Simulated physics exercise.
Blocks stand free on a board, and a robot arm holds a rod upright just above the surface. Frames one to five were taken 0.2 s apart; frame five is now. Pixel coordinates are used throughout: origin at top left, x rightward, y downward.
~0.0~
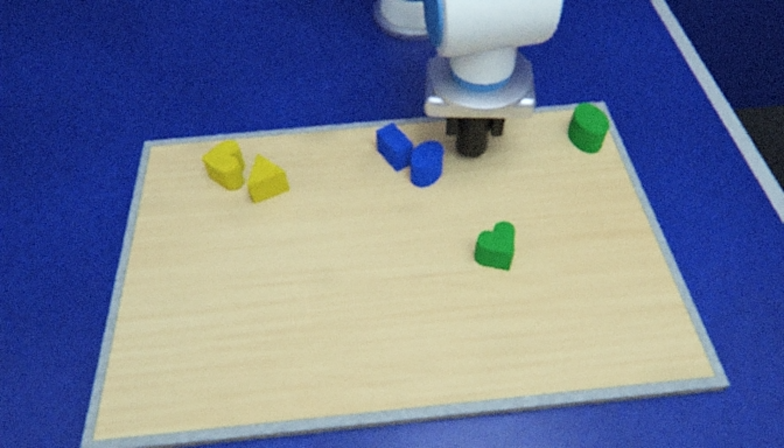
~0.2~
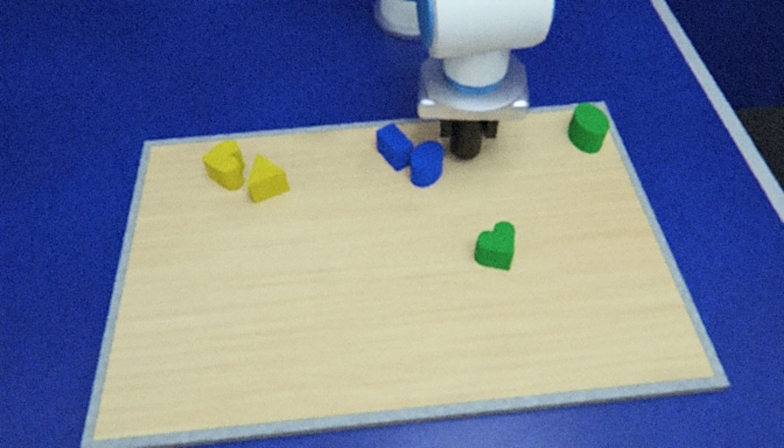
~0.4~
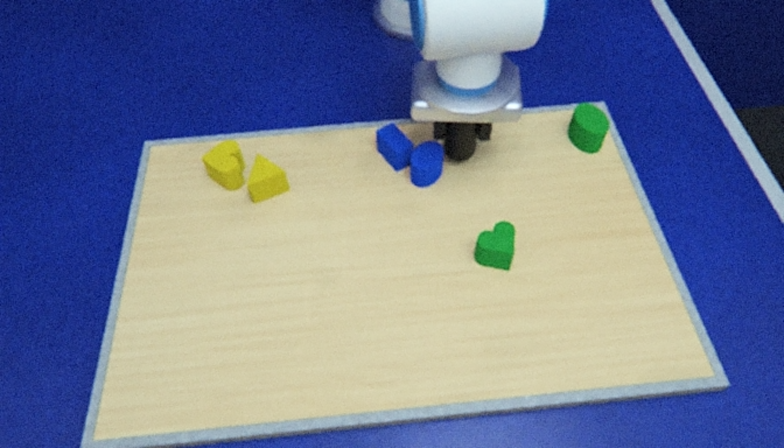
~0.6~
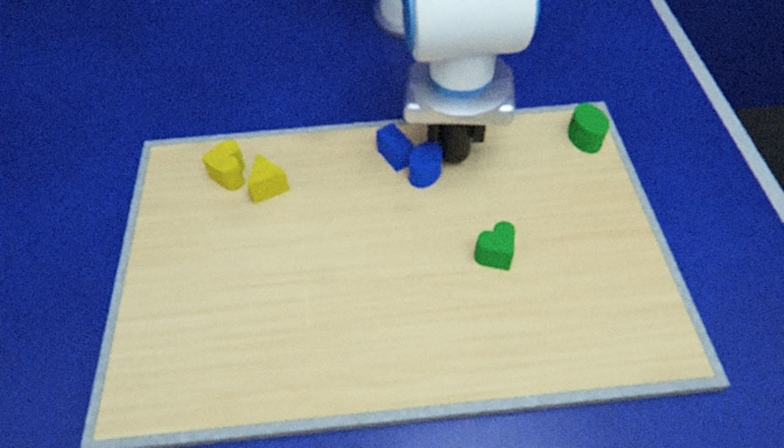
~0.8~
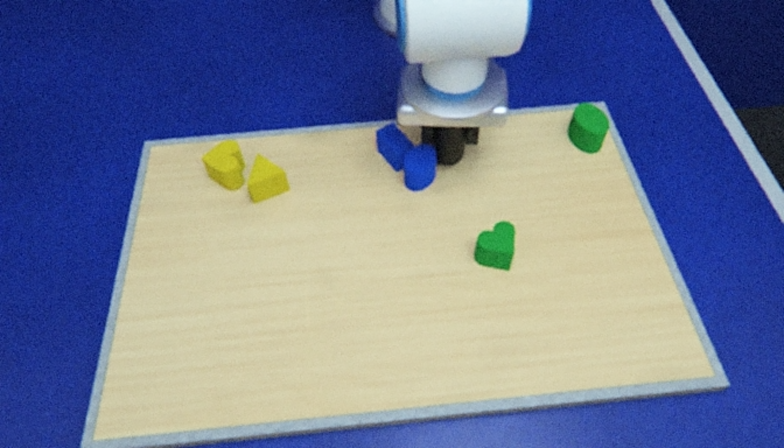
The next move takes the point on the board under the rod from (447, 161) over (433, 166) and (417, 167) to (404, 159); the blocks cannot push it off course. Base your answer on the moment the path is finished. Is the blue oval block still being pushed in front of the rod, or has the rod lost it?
The blue oval block slips off.
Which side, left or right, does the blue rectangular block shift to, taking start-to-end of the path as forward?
To the right.
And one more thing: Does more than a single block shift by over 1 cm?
It seems so.
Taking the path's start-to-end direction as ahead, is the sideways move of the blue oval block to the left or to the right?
My prediction: Leftwards.
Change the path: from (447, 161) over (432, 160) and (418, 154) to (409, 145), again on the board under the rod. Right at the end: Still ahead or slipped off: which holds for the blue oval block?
Slipped loose.
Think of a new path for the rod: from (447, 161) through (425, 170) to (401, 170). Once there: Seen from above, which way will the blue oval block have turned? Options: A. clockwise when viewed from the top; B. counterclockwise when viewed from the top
Letter B.
The first path, step by step. Halfway along, rod (424, 160); blue rectangular block (391, 136); blue oval block (401, 168), turned 20° anticlockwise.
At the end, rod (404, 152); blue rectangular block (372, 127); blue oval block (397, 168), turned 40° anticlockwise.
